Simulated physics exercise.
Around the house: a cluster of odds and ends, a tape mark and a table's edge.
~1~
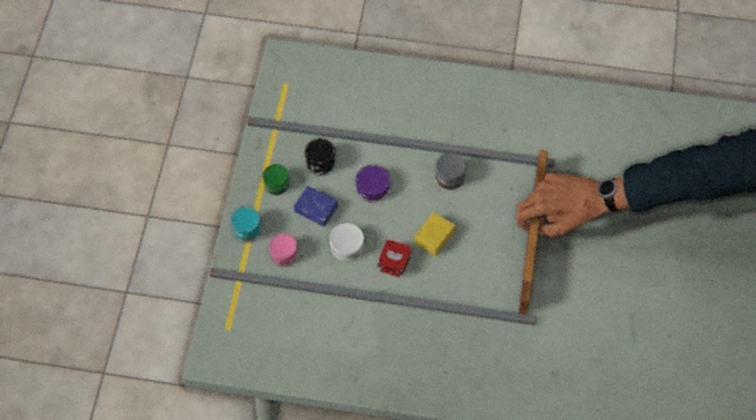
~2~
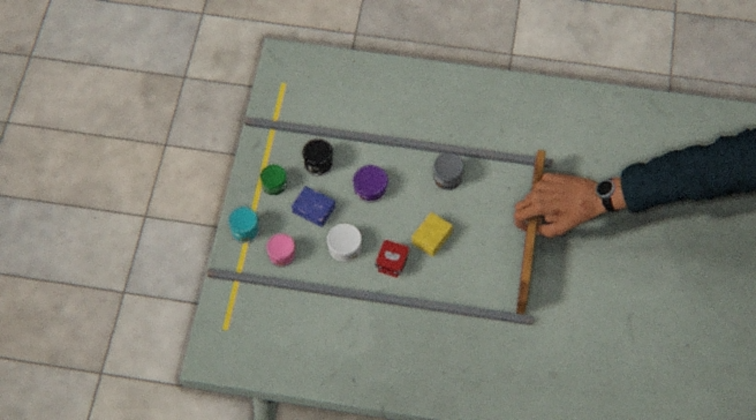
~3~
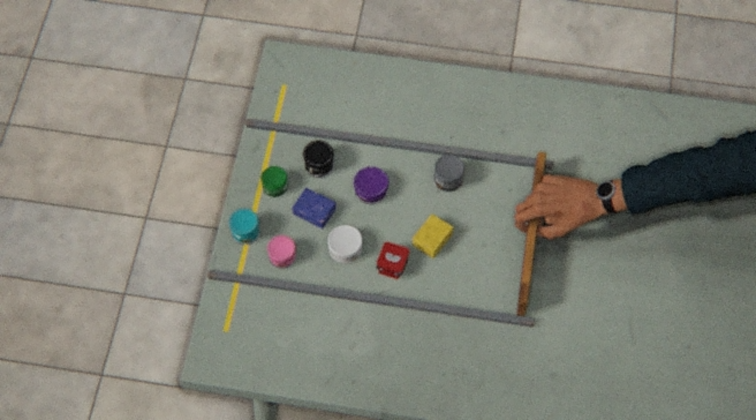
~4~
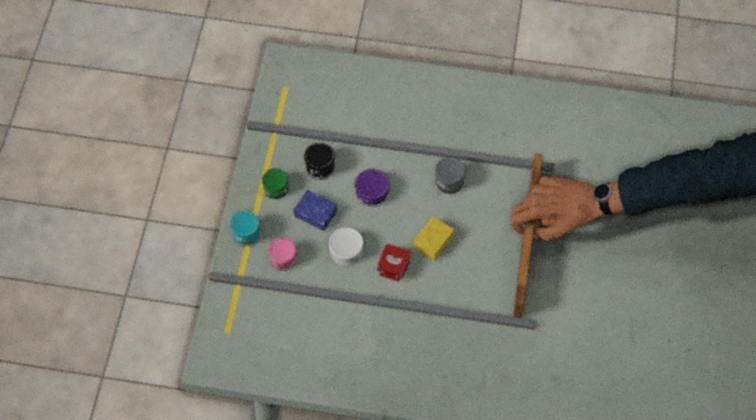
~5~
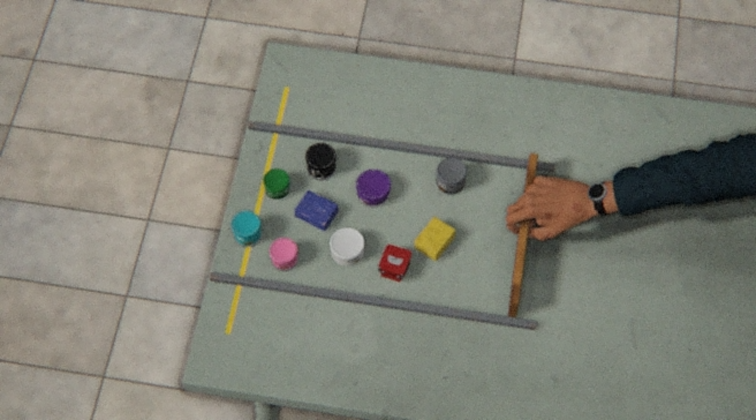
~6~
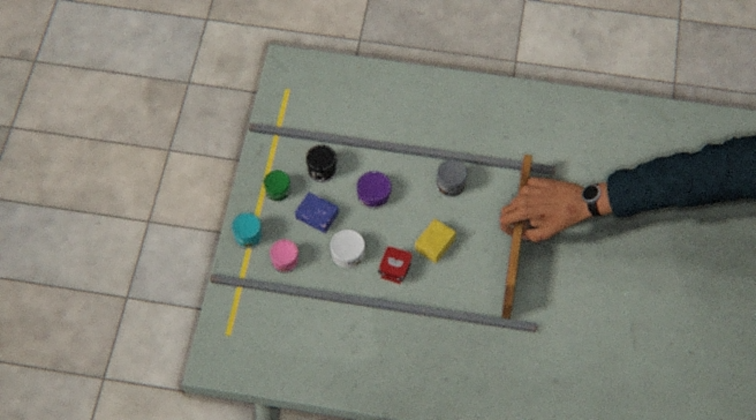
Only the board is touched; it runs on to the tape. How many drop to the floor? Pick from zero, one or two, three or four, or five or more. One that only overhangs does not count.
The number that fall off is five or more.
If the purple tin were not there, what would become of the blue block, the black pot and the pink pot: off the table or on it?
The blue block falls, the black pot is lost, the pink pot comes down.
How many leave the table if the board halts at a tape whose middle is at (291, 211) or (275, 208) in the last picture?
It would be 2 and 2.
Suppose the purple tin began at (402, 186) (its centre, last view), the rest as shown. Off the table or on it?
Then it survives.
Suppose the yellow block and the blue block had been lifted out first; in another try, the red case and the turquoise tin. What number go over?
First 5, then 4.
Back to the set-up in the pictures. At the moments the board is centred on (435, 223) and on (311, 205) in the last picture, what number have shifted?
2 and 10.
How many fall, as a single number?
Fallen: 6.
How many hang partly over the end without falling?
It comes to 1.
A little later, none off yet; turquoise tin at rest near (247, 231); green tub at rest near (277, 186); pink pot at rest near (284, 256).
Next, none off yet; turquoise tin at rest near (247, 231); green tub at rest near (276, 185); pink pot shifted about its own width near (266, 259).
When it is over, the number that fall off is five or more; down, white tub, blue block, black pot, pink pot, green tub and turquoise tin.
